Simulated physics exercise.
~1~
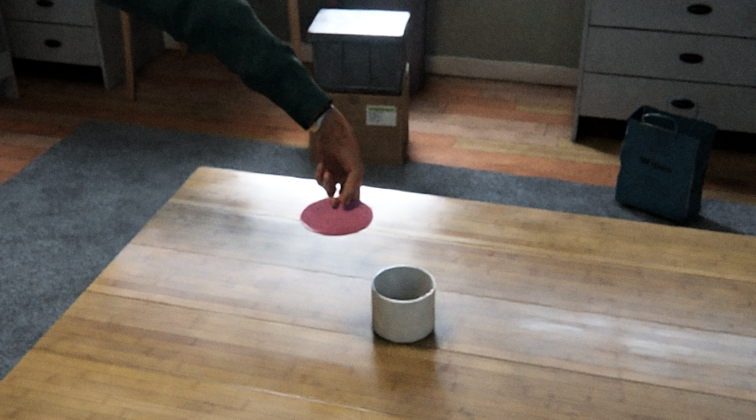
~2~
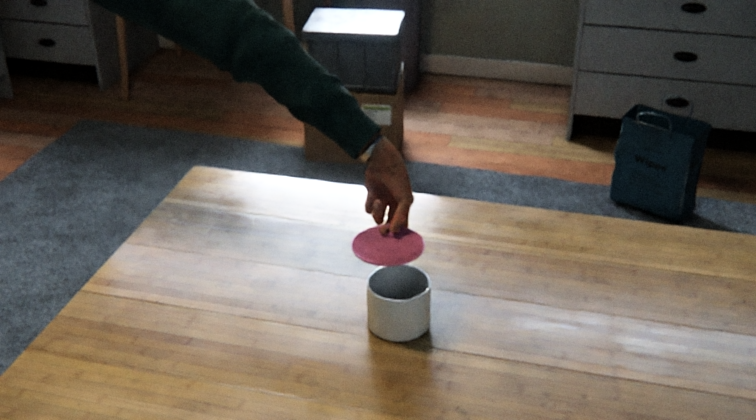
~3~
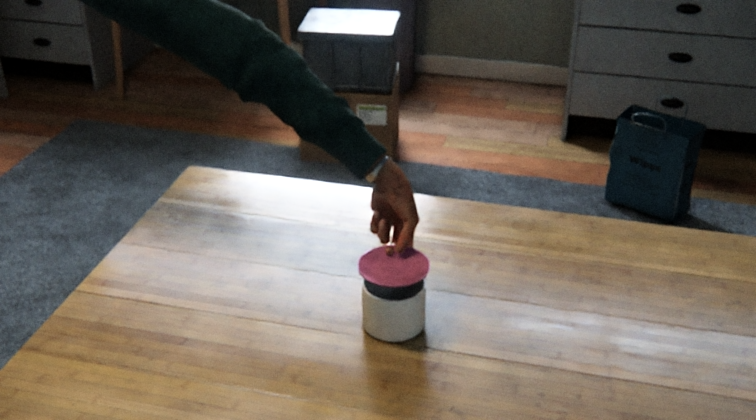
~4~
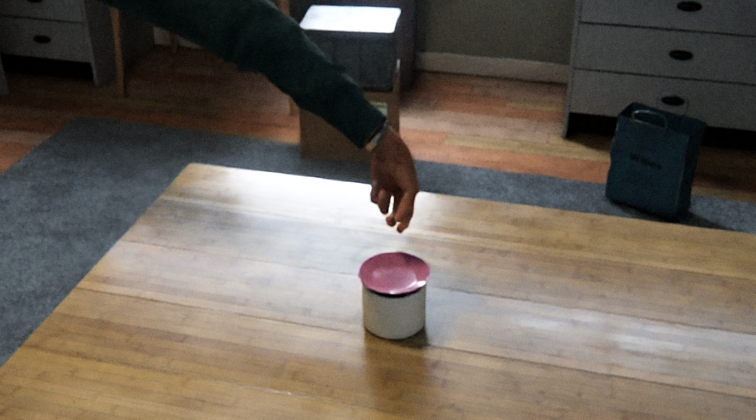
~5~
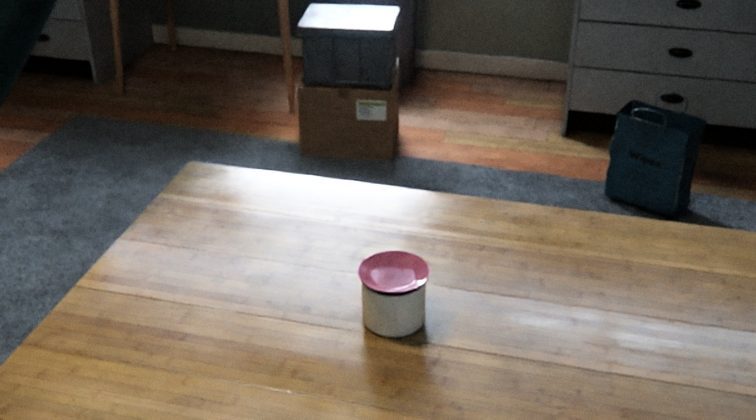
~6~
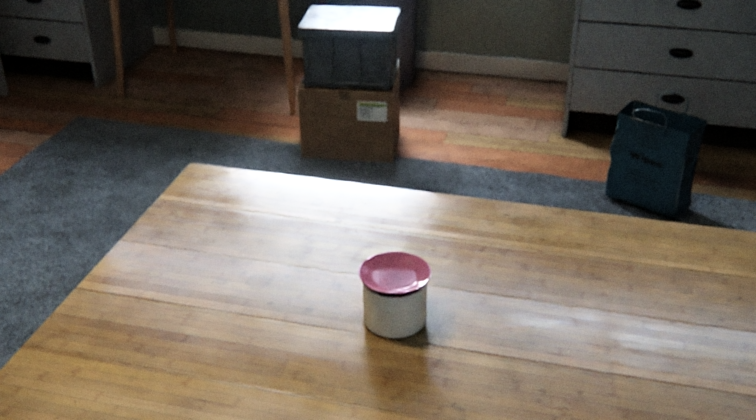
A hand lowers a pink saucer onto a pale round container, where it rests like a lid.
